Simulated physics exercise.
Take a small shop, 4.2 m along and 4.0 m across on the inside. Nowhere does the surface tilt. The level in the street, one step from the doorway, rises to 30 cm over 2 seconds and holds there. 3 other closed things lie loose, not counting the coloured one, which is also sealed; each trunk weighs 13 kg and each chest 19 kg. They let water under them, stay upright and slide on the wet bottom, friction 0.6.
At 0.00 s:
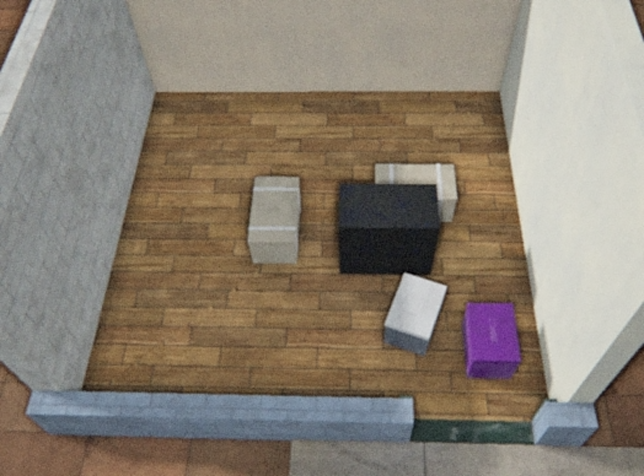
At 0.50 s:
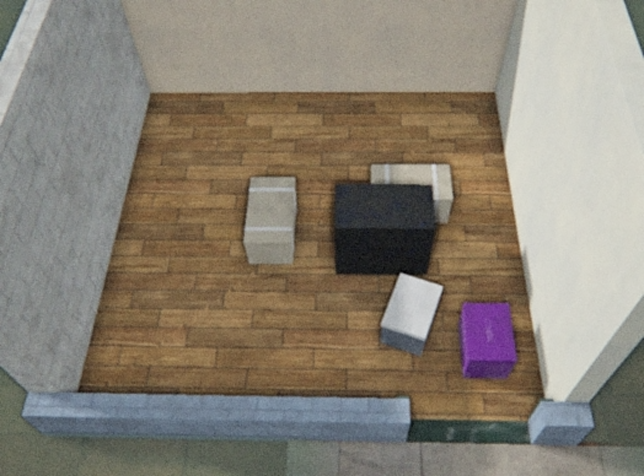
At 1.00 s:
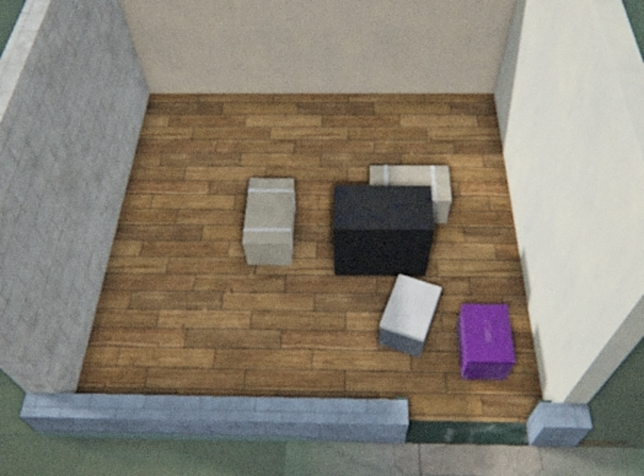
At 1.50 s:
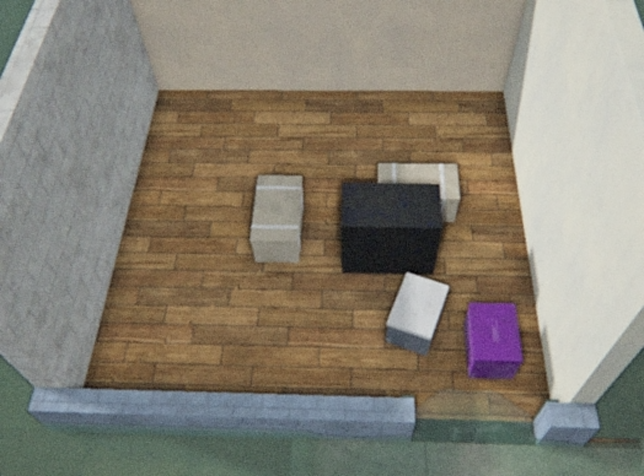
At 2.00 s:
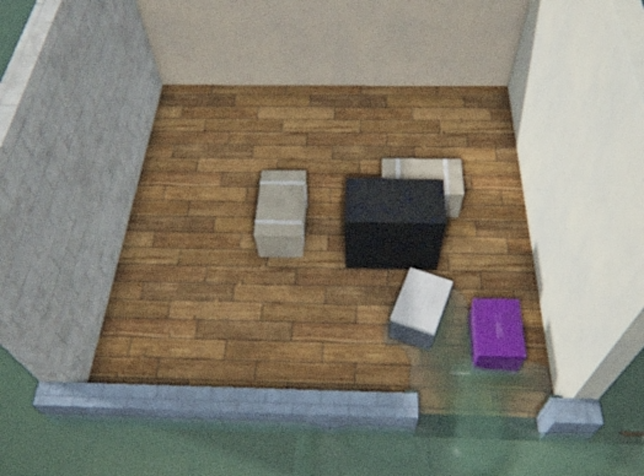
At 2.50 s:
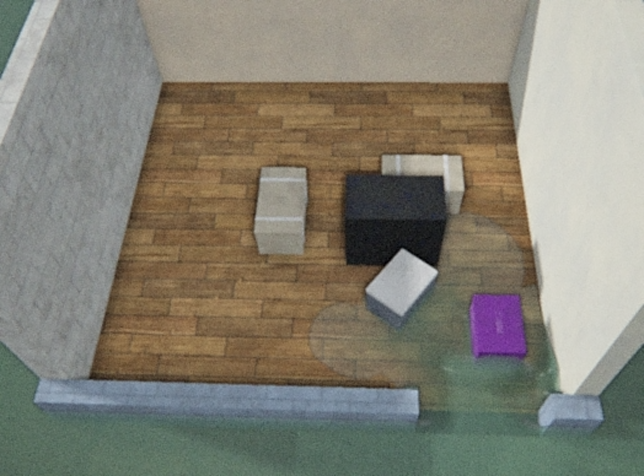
Water enters through the doorway and spreads across the wooden floor, turning the white box.
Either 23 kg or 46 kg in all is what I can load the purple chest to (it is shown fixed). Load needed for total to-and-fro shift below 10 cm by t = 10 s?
Neither one succeeds.
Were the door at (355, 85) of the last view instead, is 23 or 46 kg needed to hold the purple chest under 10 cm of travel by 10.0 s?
For that position, the bigger mass alone succeeds.
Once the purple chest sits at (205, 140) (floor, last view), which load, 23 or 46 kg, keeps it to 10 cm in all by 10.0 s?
The answer: You need the heavier weight.
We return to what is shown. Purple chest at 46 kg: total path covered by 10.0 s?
Total path: Around 120 cm.
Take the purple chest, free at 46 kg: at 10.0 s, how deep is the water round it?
Something like 14 centimetres.
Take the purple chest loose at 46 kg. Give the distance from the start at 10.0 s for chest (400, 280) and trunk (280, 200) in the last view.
Net displacement, in order: 300 cm; 80 cm.
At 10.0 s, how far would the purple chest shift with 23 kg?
Around 300 centimetres out of place.
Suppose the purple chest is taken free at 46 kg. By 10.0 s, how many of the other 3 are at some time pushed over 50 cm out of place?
I get 3.
After 3.5 s the purple chest would be 182 cm from its start with 23 kg and 55 cm from its start with 46 kg; 11 cm of water round it then.
After 4.5 s the purple chest would be 300 cm from its start with 23 kg and 68 cm from its start with 46 kg; 11 cm of water round it then.
After 7.0 s the purple chest would be 312 cm from its start with 23 kg and 100 cm from its start with 46 kg; 12 cm of water round it then.
After 10.0 s the purple chest would be 310 cm from its start with 23 kg and 114 cm from its start with 46 kg; 14 cm of water round it then.
